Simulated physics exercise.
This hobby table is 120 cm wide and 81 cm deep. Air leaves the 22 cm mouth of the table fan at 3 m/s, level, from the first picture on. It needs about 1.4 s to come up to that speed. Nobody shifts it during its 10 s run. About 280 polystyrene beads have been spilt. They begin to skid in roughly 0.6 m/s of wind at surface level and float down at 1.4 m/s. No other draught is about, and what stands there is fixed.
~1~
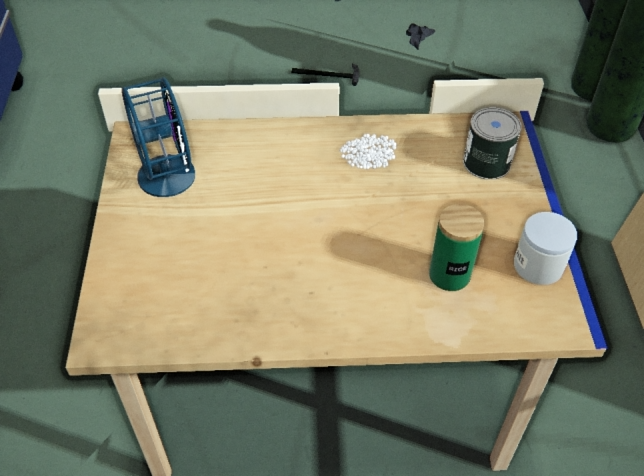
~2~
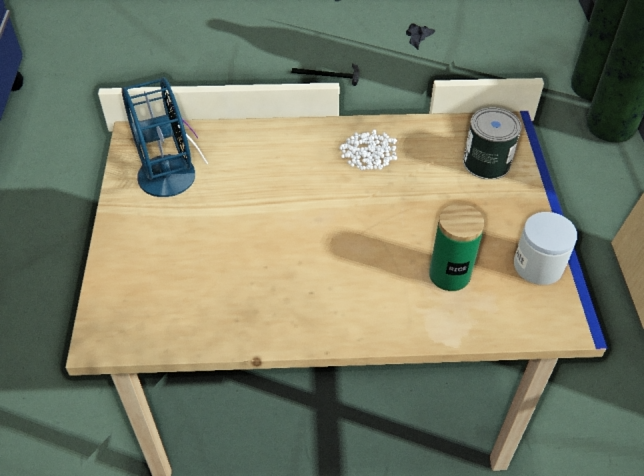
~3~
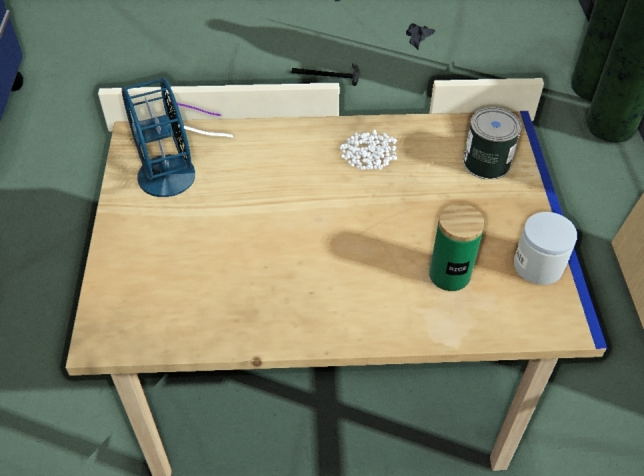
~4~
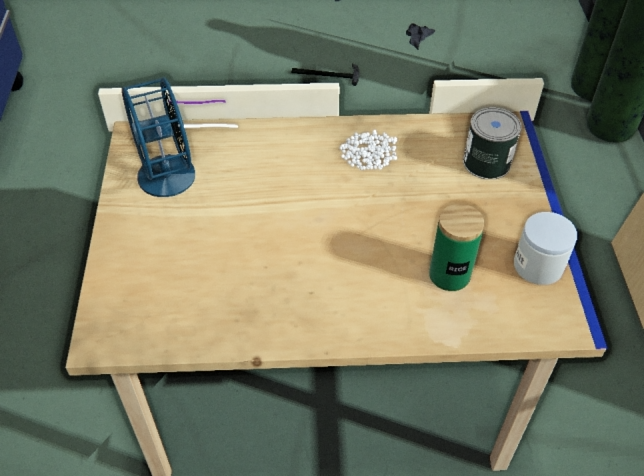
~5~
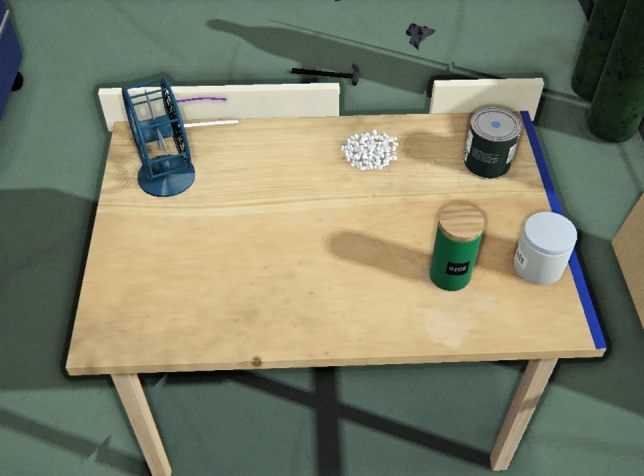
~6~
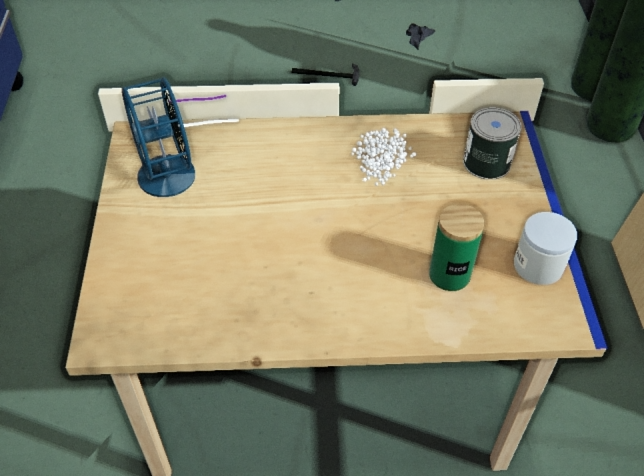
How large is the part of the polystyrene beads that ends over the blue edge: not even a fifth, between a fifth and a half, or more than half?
The share over the blue edge is between a fifth and a half.
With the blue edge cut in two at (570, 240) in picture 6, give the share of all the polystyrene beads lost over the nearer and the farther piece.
Some 5 % nearer, 30 % farther.
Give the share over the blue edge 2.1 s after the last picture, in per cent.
About 30 %.
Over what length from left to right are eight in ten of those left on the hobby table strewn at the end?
Roughly 20 cm.
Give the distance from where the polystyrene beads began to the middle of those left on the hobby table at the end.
About 45 cm.
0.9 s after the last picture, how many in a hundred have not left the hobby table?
Some 80 per cent.
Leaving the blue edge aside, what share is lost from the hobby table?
About 0 %.
Then, 0.9 s after the last picture, 22 % are over the blue edge; the middle of those still in play is near (507, 242); 22 % have settled or left.
Then, 2.1 s after the last picture, 33 % are over the blue edge; the middle of those still in play is near (511, 244); 69 % have settled or left.
Then, 4.4 s after the last picture, 33 % are over the blue edge; the middle of those still in play is near (511, 244); 71 % have settled or left.
Then, 8.9 s after the last picture, at the end, 33 % are over the blue edge; the middle of those still in play is near (510, 249).
